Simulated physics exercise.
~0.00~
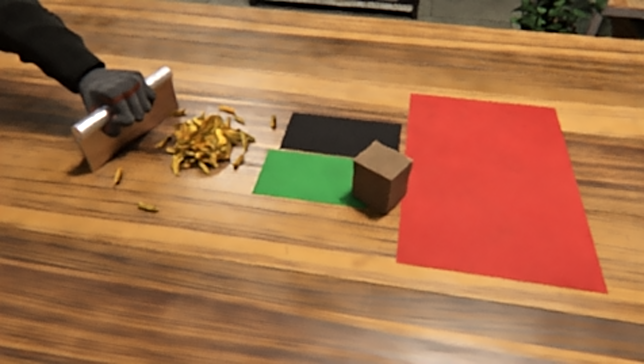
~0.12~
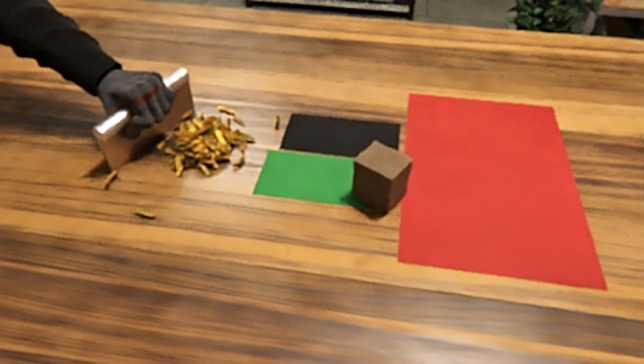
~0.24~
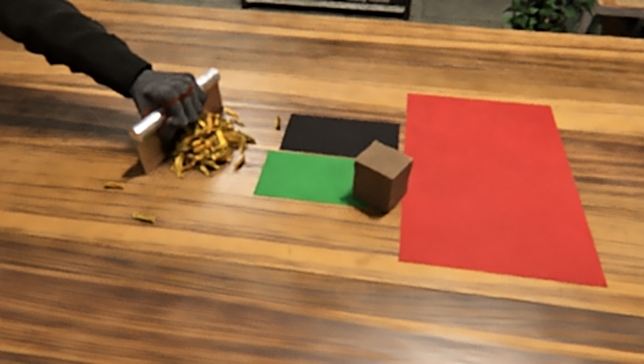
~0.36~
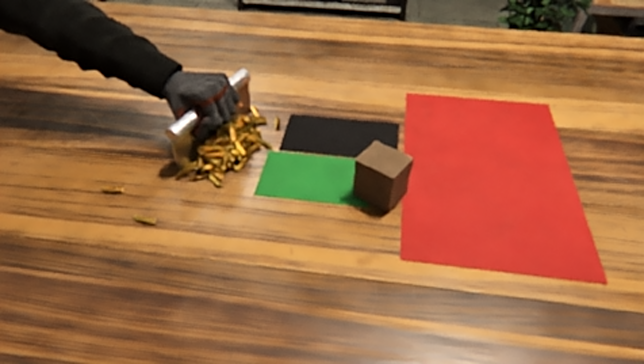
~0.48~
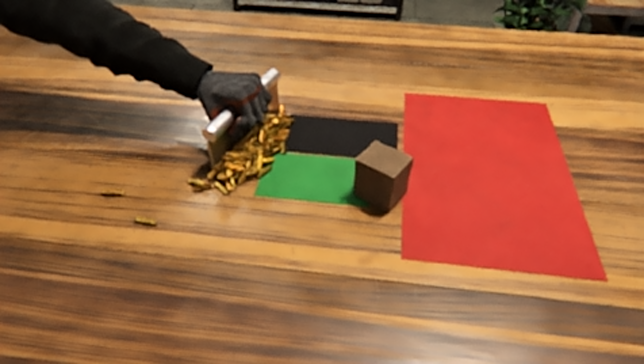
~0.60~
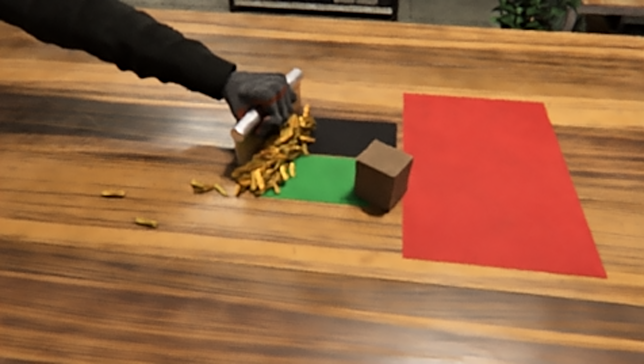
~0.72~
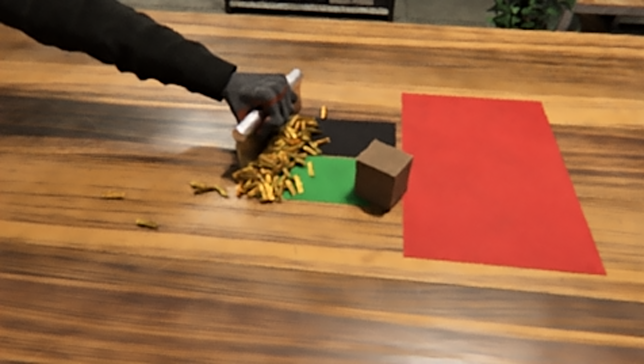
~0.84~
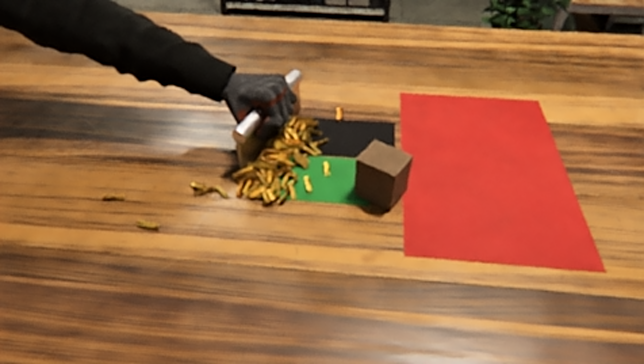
Gloved hand pushing a pile of dry pasta rightward with a scraper, then stopping with pieces spread over green and black mats.
